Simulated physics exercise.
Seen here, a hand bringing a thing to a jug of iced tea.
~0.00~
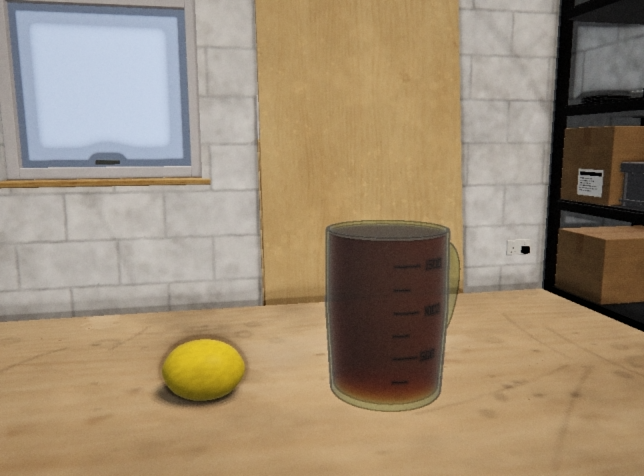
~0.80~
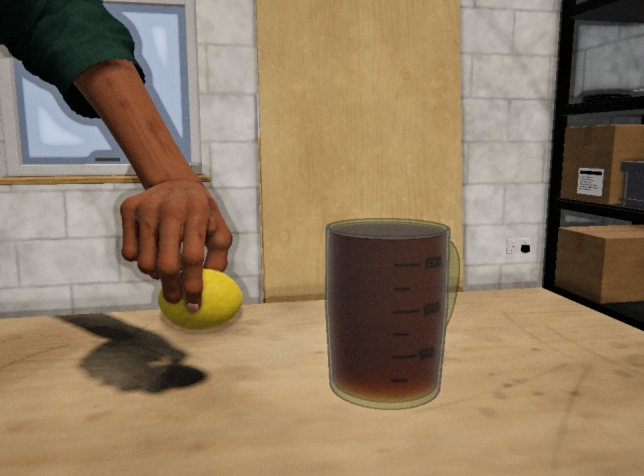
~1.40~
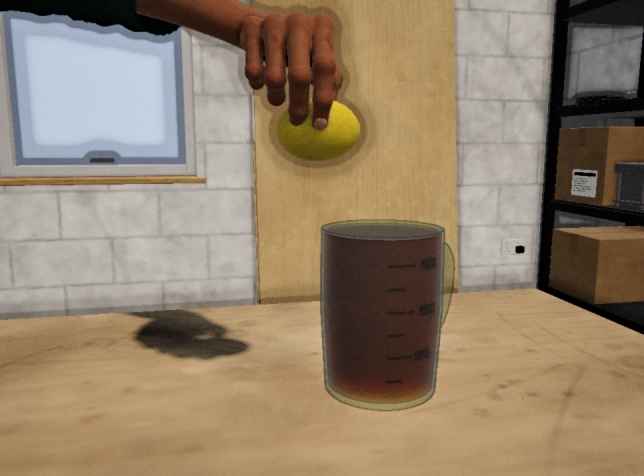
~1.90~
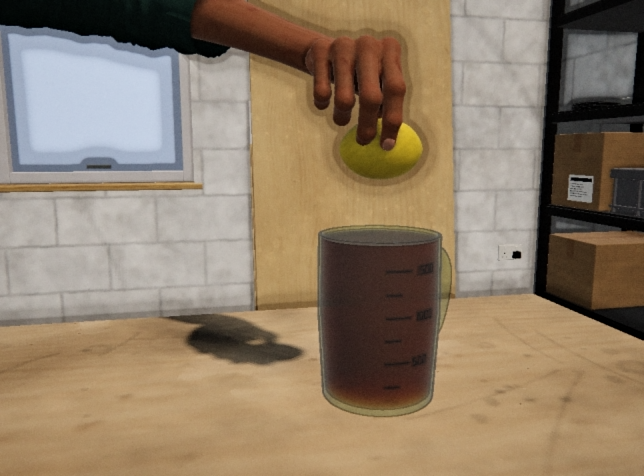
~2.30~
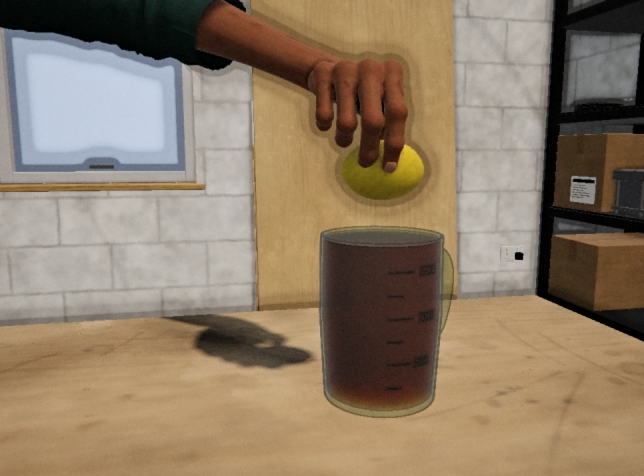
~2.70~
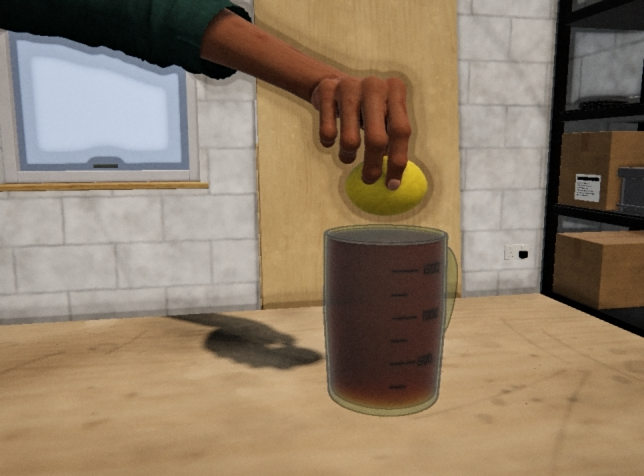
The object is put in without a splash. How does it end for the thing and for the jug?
In the iced tea it bobs on top. The jug loses some over the rim.
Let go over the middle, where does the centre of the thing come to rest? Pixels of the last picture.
At about (385, 251).
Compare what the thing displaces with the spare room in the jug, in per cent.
Some 300 per cent.
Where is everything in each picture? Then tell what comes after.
In the first frame, the lemon lies on the top at (203, 369); jug (386, 306) nearly full.
The second frame shows a hand picks up the lemon at (200, 299); jug nearly full, surface at (387, 231).
In the third frame, the lemon is carried over at (318, 130); jug (381, 305) nearly full.
In the fourth frame, the lemon is above the jug at (381, 149); jug nearly full, surface at (379, 237).
The fifth frame shows the lemon comes down at (383, 170); jug (380, 312) nearly full.
In the sixth frame, the lemon is just over the surface at (386, 186); jug nearly full, surface at (385, 237).
By 3.0 s, the lemon enters the iced tea; the jug is full to the brim; it has run over.
By 3.4 s, the lemon comes up again; the jug is full to the brim; it has run over.
By 5.0 s, the lemon rides on the surface; the jug is full to the brim; it has run over.
